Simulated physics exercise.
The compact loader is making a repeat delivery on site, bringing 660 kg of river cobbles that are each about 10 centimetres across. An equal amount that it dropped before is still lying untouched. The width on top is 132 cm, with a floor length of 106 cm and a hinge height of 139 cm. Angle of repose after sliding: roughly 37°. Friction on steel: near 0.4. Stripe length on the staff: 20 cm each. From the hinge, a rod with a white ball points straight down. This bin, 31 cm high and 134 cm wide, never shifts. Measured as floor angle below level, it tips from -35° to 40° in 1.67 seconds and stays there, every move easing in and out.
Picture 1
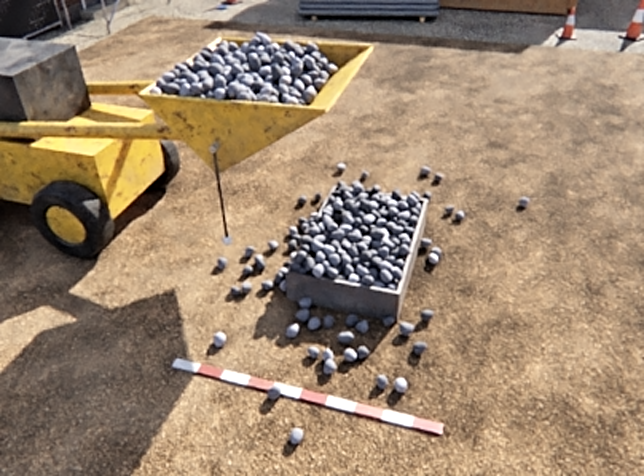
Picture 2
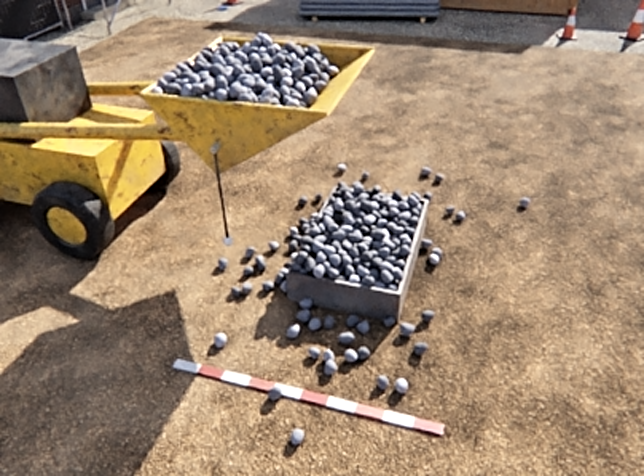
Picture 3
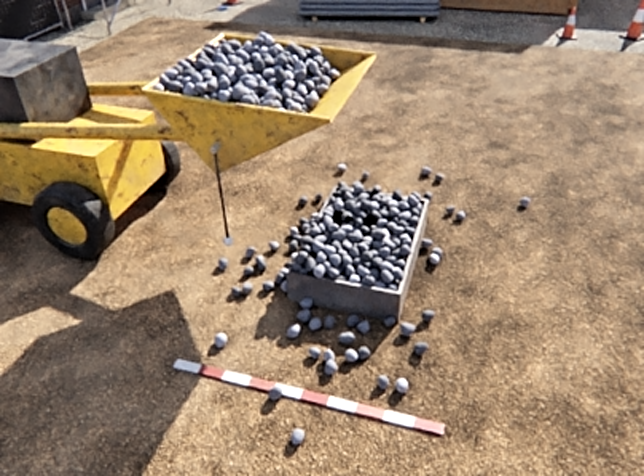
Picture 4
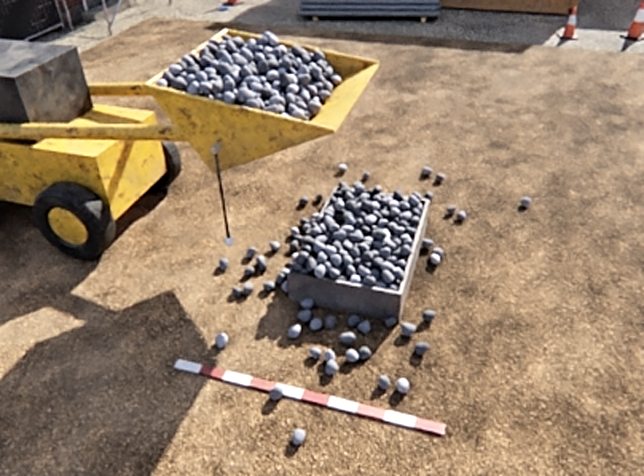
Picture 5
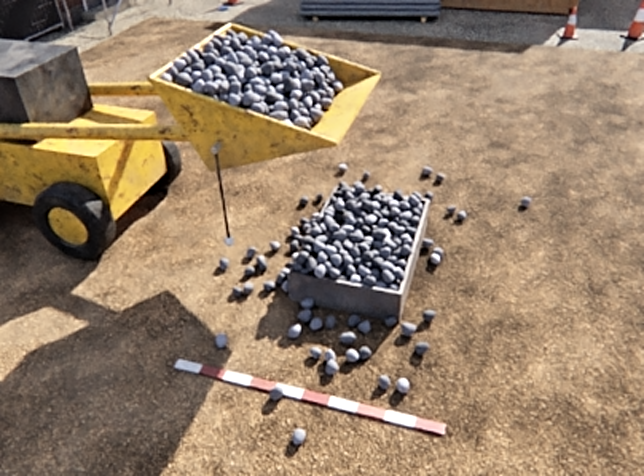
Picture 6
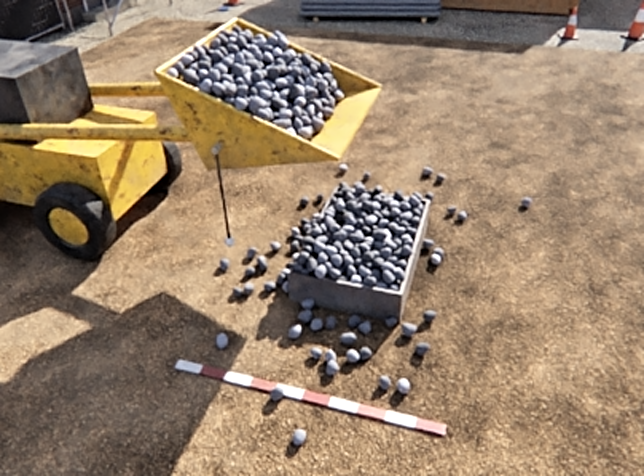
At the start, a yellow loader holds a bucket heaped with grey cobbles beside a filled bin, with loose stones and a red-and-white staff on the ground. The bucket tilts slowly, then faster, its right-hand lip lowering while its load slides slightly toward it; the stones below stay still.
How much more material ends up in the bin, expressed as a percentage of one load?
About 33 per cent of a load.
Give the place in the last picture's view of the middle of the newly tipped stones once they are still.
Centre at roughly (373, 258).
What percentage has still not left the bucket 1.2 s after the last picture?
It keeps some 35 percent of its load.
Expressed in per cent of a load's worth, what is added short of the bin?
Close to 10 parts in a hundred of a load.
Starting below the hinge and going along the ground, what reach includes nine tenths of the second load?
Roughly 190 cm ahead of it.
Then, 0.6 s after the last picture the floor is at 28°; in per cent of one load, 98 in the bucket, 6 short of the bin, 88 in the bin, 8 beside or beyond the bin; the foremost stones are at (449, 266).
Then, 1.2 s after the last picture the floor is at 40°; in per cent of one load, 36 in the bucket, 6 short of the bin, 141 in the bin, 18 beside or beyond the bin; the foremost stones are at (453, 248).
Then, 1.5 s after the last picture the floor is at 40°; in per cent of one load, 7 in the bucket, 8 short of the bin, 141 in the bin, 44 beside or beyond the bin; the foremost stones are at (488, 273).
Then, 4.3 s after the last picture the floor is at 40°; in per cent of one load, 0 in the bucket, 17 short of the bin, 120 in the bin, 63 beside or beyond the bin; the foremost stones are at (562, 307). Net gain in the bin, 33.
